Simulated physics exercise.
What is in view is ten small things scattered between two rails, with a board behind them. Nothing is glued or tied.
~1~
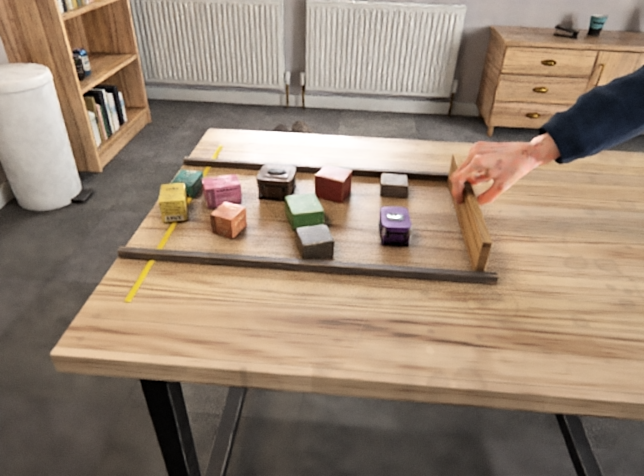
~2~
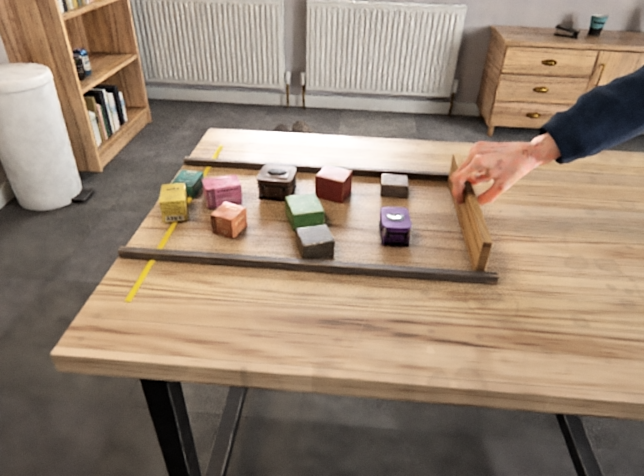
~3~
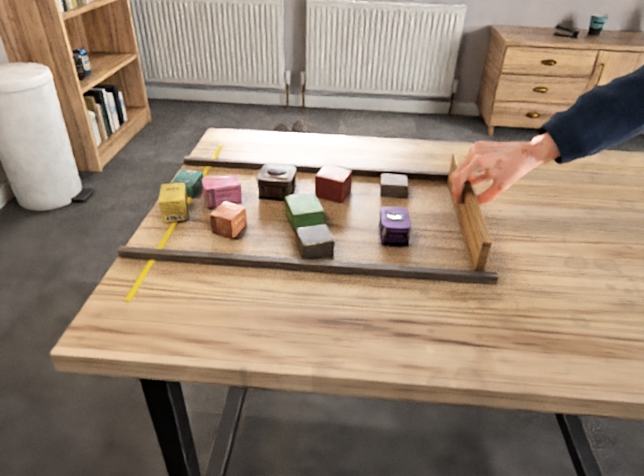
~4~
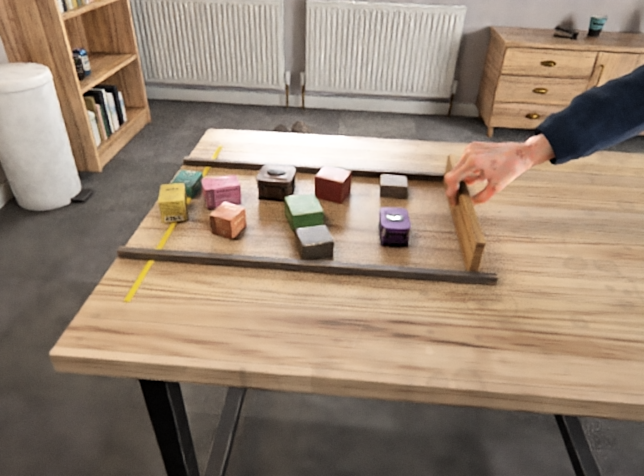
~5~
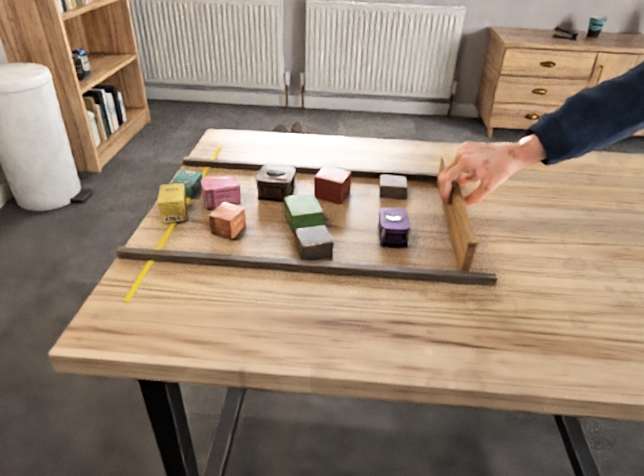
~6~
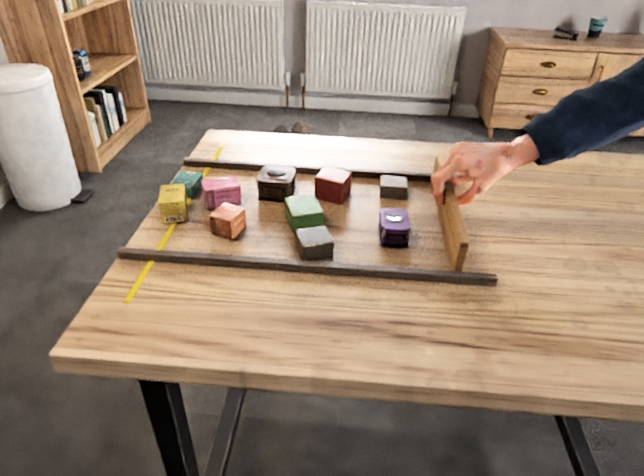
A hand in a dark blue sleeve reaches in from the right and grips an upright wooden board on a wooden table, seen from above at an angle in a room with radiators and shelves. Between two dark rails sit yellow, turquoise, pink and orange blocks near yellow tape at left, with brown, red, green, grey and purple ones rightward. The hand slides the board slightly left, while the blocks and camera stay still.
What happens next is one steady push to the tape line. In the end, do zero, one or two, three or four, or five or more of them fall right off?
Looks like the tally of pieces that topple off is five or more there.
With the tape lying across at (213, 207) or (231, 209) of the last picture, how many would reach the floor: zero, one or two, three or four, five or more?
The first spot would give either three or four falling and the second 3 or 4.
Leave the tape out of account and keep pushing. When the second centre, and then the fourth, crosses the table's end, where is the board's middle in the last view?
At (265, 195) for the second, at (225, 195) for the fourth.
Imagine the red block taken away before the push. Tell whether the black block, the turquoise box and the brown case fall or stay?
Black block: Still there; turquoise box: Over the edge; brown case: Over the edge.
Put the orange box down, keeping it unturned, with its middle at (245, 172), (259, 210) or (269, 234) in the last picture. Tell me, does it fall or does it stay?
In that order, it falls; is lost; tumbles off.
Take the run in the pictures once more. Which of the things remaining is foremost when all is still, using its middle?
Red block.
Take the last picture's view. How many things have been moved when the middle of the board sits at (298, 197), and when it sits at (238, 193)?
One spot: 9. Other spot: 10.
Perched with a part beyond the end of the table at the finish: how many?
Answer: 1.
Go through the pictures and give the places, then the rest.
Turquoise box (187, 184); yellow box (174, 202); pink box (222, 191); board (466, 207); tape (186, 205), in the first picture.
Yellow box (174, 203); red block (334, 184), in the second picture.
Pink box (222, 191); board (466, 207), in the third picture.
Turquoise box (187, 184); purple case (394, 227), in the fourth picture.
Yellow box (173, 203); brown case (276, 183), in the fifth picture.
Turquoise box (187, 185); yellow box (173, 203); pink box (222, 192); board (447, 207); tape (185, 205), in the sixth picture.
A little later, none off yet; turquoise box at rest near (187, 185); yellow box at rest near (173, 203); pink box at rest near (222, 192).
Next, none off yet; turquoise box at rest near (180, 184); yellow box shifted a little near (155, 206); pink box shifted about its own width near (187, 196).
Later still, three off so far; turquoise box dropping near (164, 318); yellow box dropping near (145, 453); pink box on its side near (129, 247).
When it is over, the number that fall off is five or more; down, green block, brown case, orange box, pink box, yellow box and turquoise box.
